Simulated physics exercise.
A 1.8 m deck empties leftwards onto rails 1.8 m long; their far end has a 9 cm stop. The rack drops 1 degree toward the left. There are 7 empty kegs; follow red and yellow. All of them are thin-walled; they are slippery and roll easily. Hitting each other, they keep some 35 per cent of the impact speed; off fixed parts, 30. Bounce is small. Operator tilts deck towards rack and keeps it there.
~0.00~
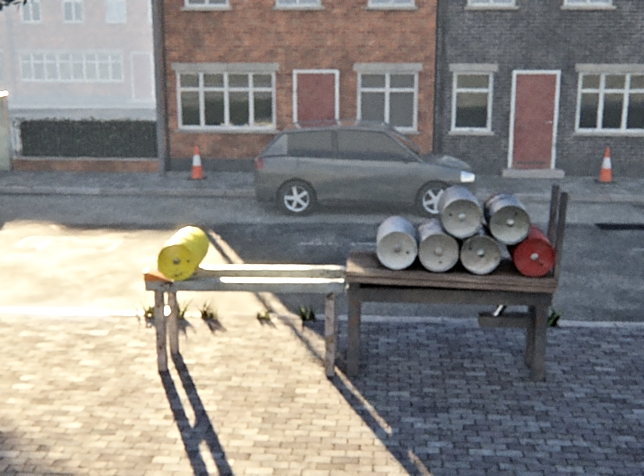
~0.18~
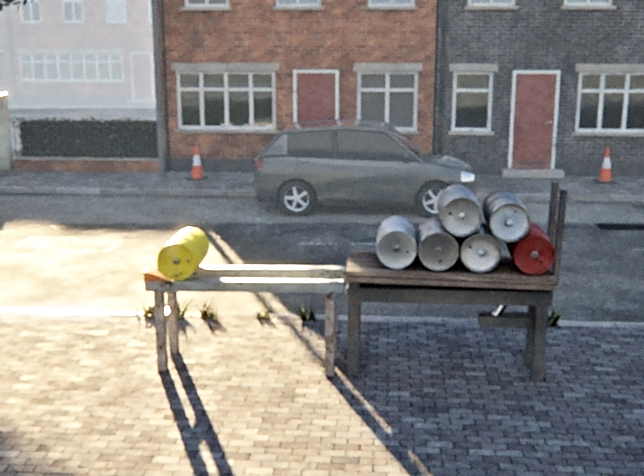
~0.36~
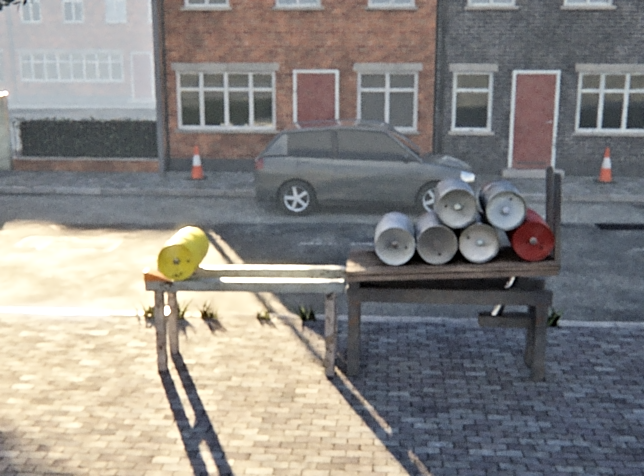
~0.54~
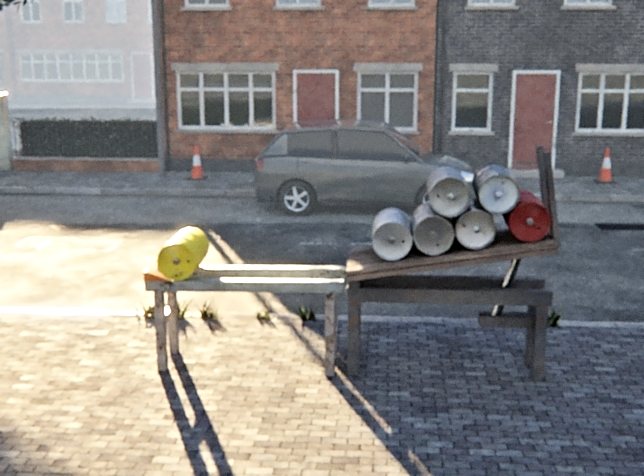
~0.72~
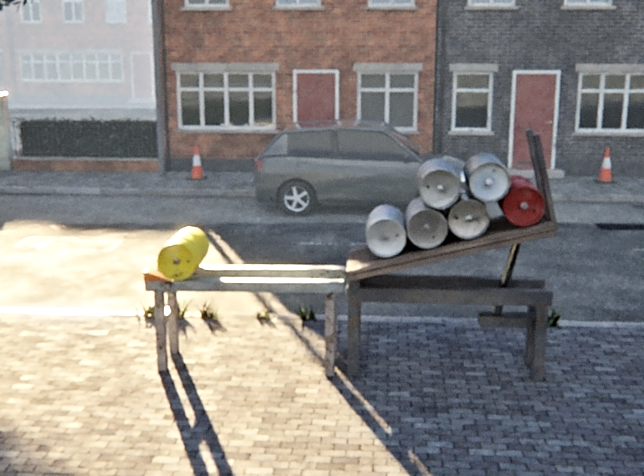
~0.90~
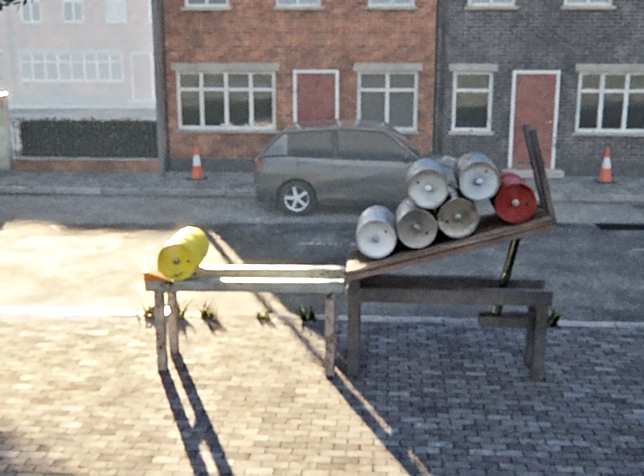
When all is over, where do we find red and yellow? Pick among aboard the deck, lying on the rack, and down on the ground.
Red: Lying on the rack; yellow: Down on the ground.
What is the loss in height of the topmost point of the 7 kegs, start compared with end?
About 10 cm.
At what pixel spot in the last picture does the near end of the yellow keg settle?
It comes to rest at about (18, 349).
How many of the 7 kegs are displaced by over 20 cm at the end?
That would be 7 of them.
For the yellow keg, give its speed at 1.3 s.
0.0 m/s, give or take.
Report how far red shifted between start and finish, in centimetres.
Red shifts by 180.
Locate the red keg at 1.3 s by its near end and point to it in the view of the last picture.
I'd point to somewhere near (487, 211).
Then, 1.3 s in, red is on the deck, 130 cm from the hinge, rolling left; yellow is on the rack, 30 cm from the rack's far end; 0 of 7 over the stop.
Then, 1.7 s in, red is on the deck, 95 cm from the hinge, rolling left; still the same for yellow; 0 of 7 over the stop.
Then, 2.2 s in, red is on the deck, 45 cm from the hinge, rolling left; yellow is on the rack, 20 cm from the rack's far end, rolling left; 0 of 7 over the stop.
Then, 2.8 s in, red is on the rack, 175 cm from the rack's far end, rolling left; yellow is beyond the stop and falling; 1 of 7 over the stop.
In the end (5.3 s), red is on the rack, 160 cm from the rack's far end; yellow is beyond the stop, on the ground; 1 of 7 over the stop.
